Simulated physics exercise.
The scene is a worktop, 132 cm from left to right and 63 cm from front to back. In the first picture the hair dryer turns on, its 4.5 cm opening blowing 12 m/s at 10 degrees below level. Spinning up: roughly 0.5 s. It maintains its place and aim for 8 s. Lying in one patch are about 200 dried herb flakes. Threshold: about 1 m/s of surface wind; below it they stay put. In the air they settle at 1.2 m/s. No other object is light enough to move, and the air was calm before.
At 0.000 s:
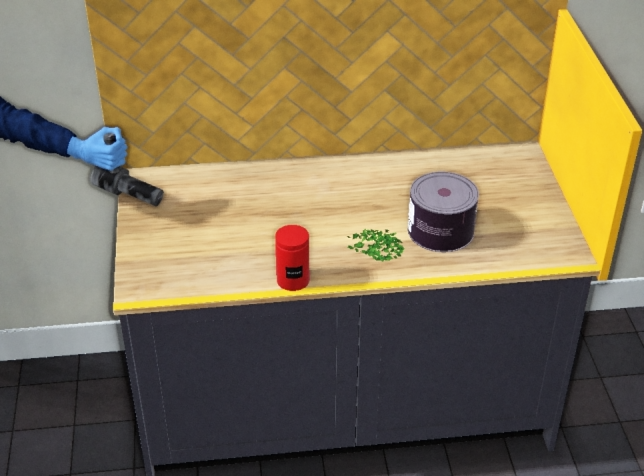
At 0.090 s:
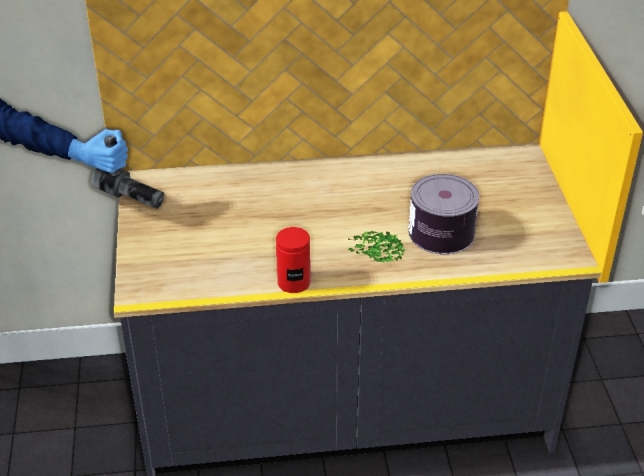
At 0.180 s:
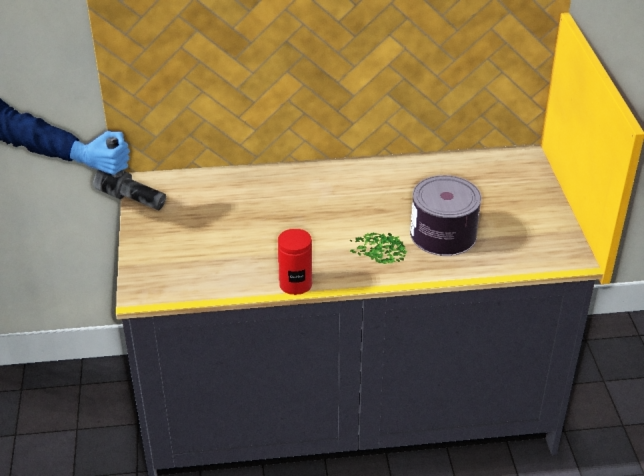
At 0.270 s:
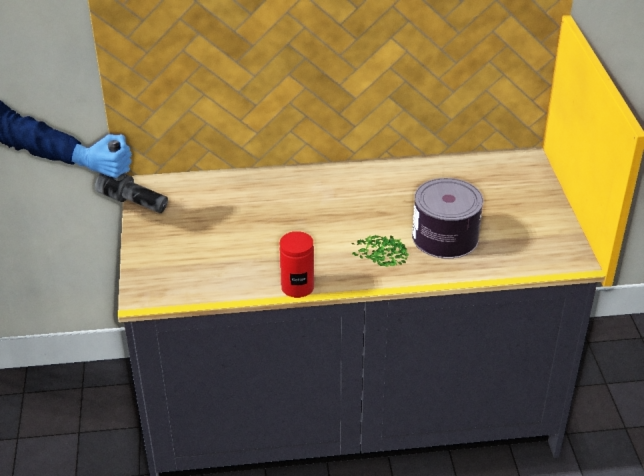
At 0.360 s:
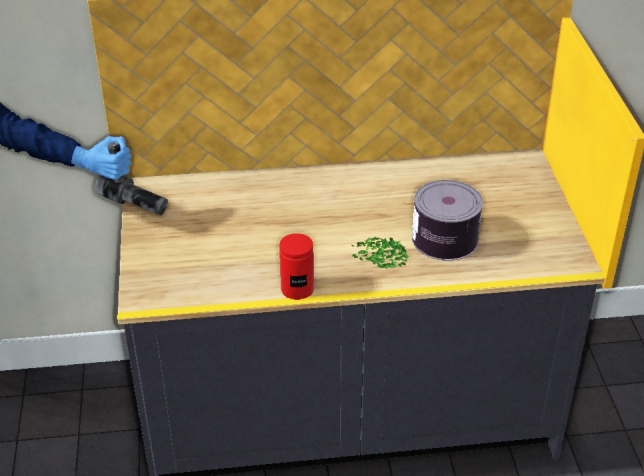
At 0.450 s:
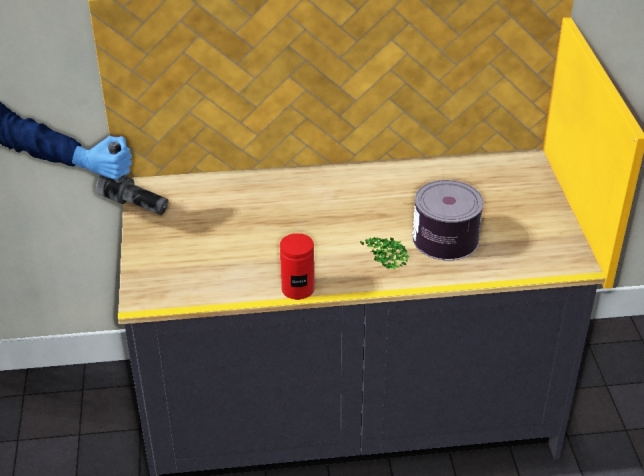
Some green flakes on the worktop shift slightly right as a gloved hand holds a hair dryer.
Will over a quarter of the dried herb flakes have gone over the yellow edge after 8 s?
The quarter mark is passed.
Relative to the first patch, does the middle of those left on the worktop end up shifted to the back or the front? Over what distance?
Shift: Towards the far edge, some 20 cm.
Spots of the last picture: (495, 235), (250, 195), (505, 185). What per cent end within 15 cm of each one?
Estimates in listed order: 0 %; 0 %; 15 %.
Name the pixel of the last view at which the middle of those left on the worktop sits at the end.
The middle lands close to (459, 205) in pixels.
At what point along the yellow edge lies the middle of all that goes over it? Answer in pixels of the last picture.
The halfway point of the crossings is around (569, 282) in the last picture.
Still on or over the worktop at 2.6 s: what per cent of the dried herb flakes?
Roughly 50 per cent.
After 1.6 s, 53 % are on the move or not yet settled, 45 % are over the yellow edge; the middle of those still in play is near (417, 239).
After 2.6 s, 46 % are on the move or not yet settled, 52 % are over the yellow edge; the middle of those still in play is near (428, 216).
After 4.4 s, 44 % are on the move or not yet settled, 52 % are over the yellow edge; the middle of those still in play is near (443, 210).
After 8.0 s, at the end, 53 % are over the yellow edge; the middle of those still in play is near (459, 205).
